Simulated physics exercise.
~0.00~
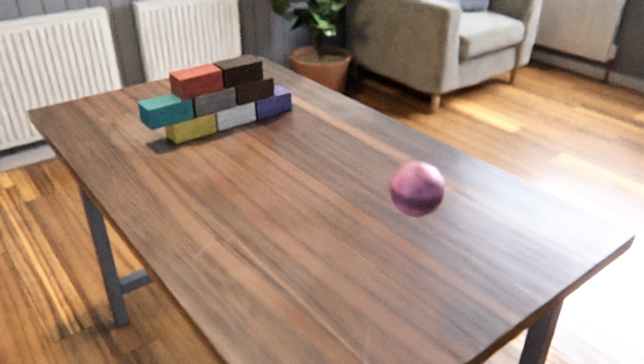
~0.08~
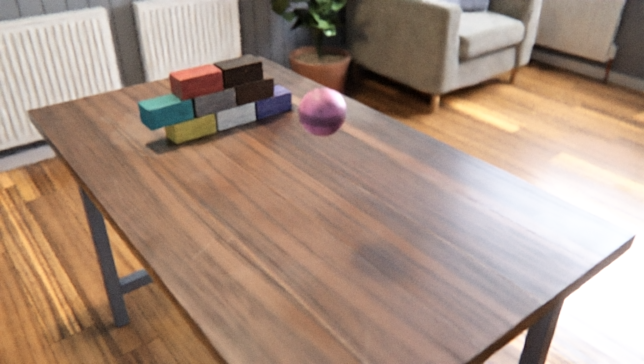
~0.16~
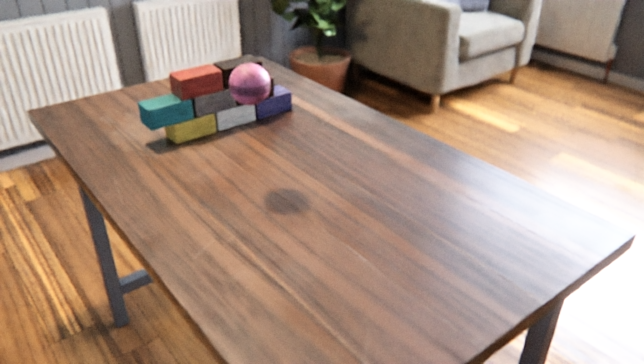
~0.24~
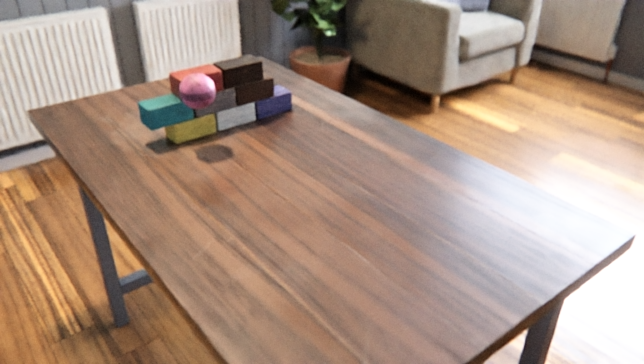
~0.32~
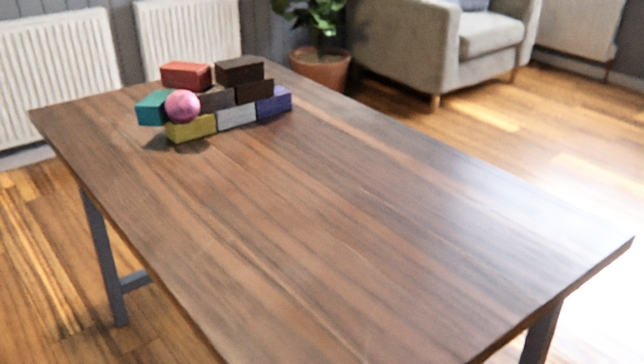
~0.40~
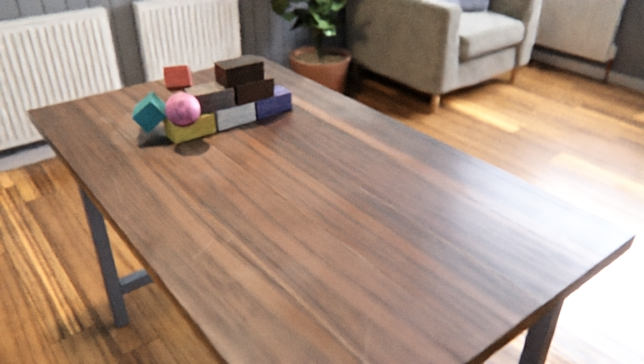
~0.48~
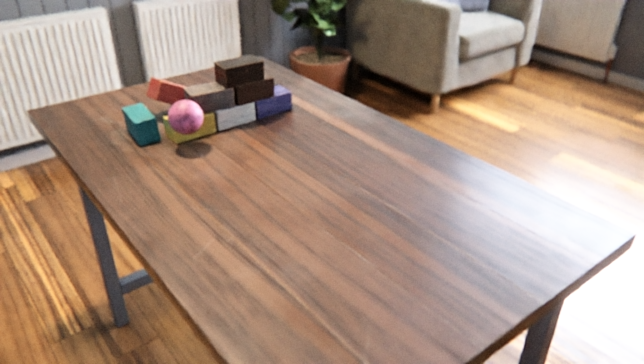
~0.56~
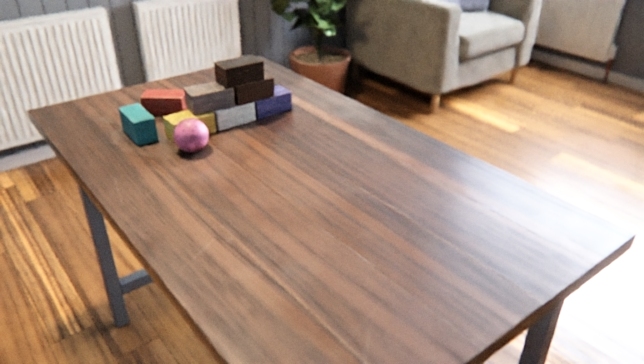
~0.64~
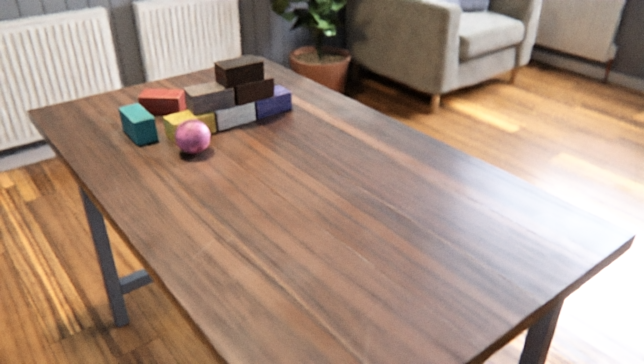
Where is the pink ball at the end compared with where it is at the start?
At the start the pink ball is in the air over the right part of the table, well away from the blocks. At the end it rests on the table toward the far left, just in front of the yellow block.
